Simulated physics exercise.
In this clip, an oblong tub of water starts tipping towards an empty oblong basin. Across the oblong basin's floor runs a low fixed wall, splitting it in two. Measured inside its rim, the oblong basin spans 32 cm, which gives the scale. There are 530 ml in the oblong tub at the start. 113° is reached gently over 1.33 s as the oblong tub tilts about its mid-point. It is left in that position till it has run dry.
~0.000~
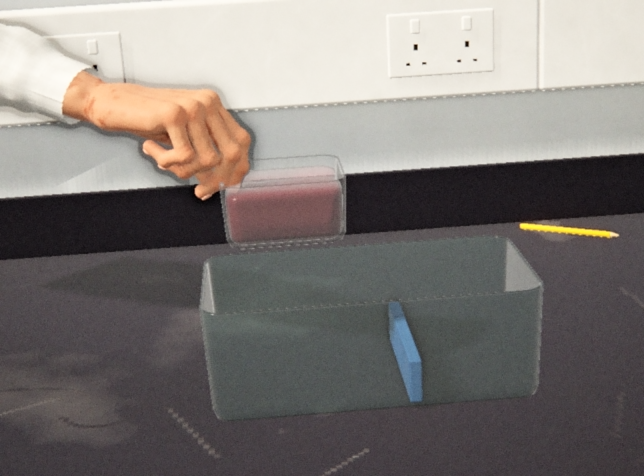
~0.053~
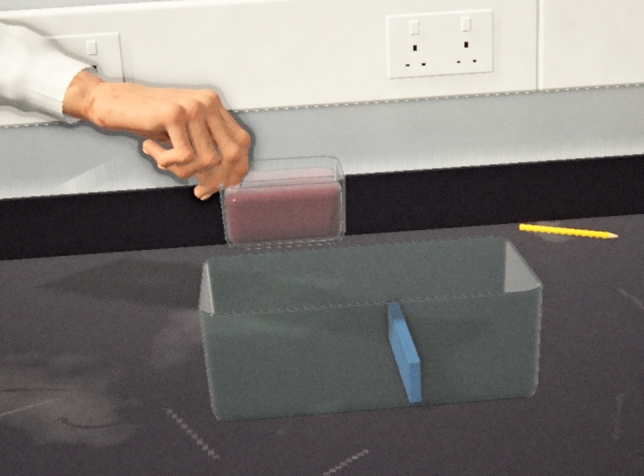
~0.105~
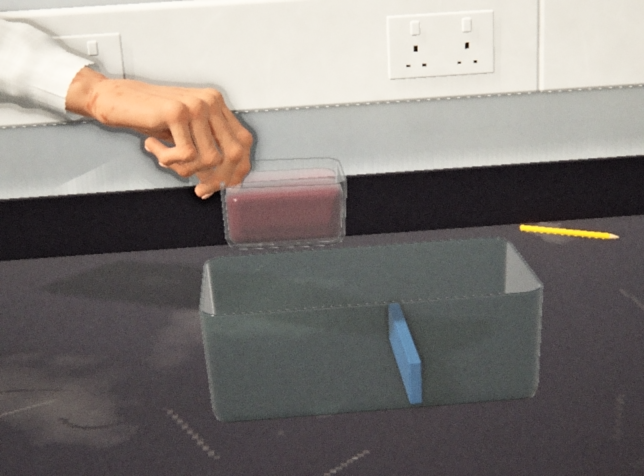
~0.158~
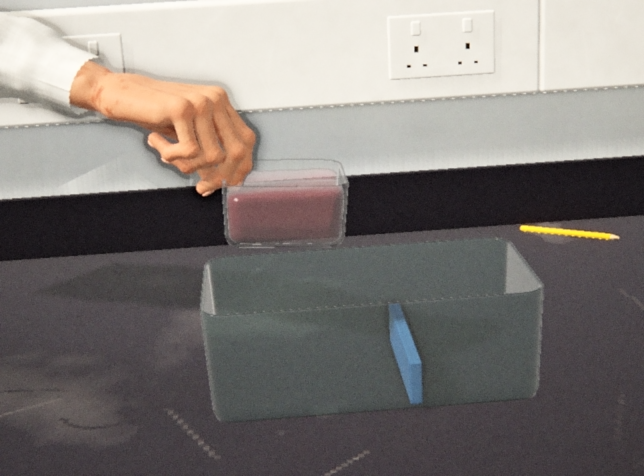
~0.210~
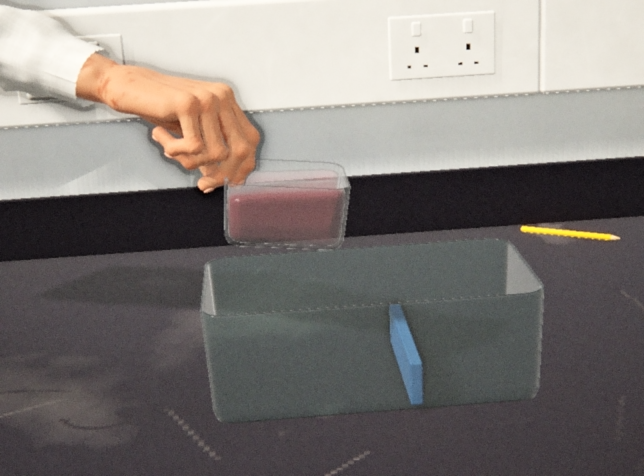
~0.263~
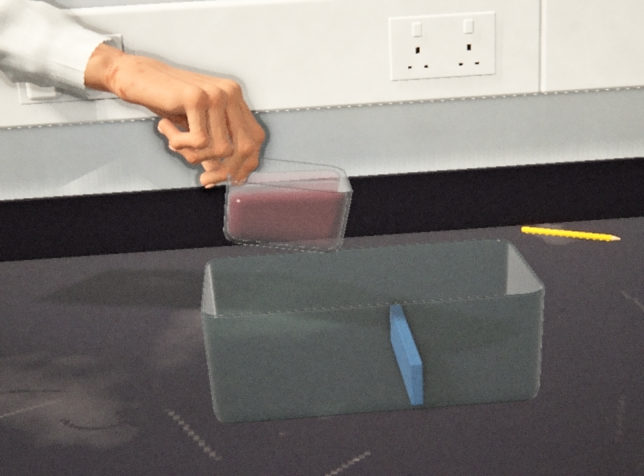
In this clip, a hand holds a clear oblong tub of reddish liquid behind an empty oblong basin split by a blue divider, first keeping it nearly level, then gradually tilting it slightly to the right.
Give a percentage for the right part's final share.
My figure is 55 %.
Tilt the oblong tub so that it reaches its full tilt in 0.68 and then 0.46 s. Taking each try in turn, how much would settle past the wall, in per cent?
Result: 35 per cent, then 15 per cent.
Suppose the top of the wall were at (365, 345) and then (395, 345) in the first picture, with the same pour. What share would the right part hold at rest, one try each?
The first try gives 80 percent and the second 65 percent.
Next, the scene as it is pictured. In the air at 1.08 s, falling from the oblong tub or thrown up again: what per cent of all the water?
Around 3 percent of it is airborne.
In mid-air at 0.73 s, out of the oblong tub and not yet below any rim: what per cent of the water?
Near 26 per cent of it all.
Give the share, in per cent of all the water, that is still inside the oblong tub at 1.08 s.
Close to 6 in a hundred.
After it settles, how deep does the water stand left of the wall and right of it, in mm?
Left 8 mm, right 16 mm.
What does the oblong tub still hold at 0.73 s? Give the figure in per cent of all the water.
Near 42 in a hundred.
Then, 0.73 s in, the tilt is 66° and 42 per cent is still to pour, 9 is left of the wall and 23 right of it.
Then, 1.08 s in, the tilt is 103° and 6 per cent is still to pour, 37 is left of the wall and 55 right of it.
Then, 1.44 s in, the tilt is 113° and 0 per cent is still to pour, 45 is left of the wall and 55 right of it.
Then, 1.83 s in, the tilt is 113° and 0 per cent is still to pour, 45 is left of the wall and 55 right of it.
Finally, 45 per cent lies left of the wall, 55 right of it and 0 outside.
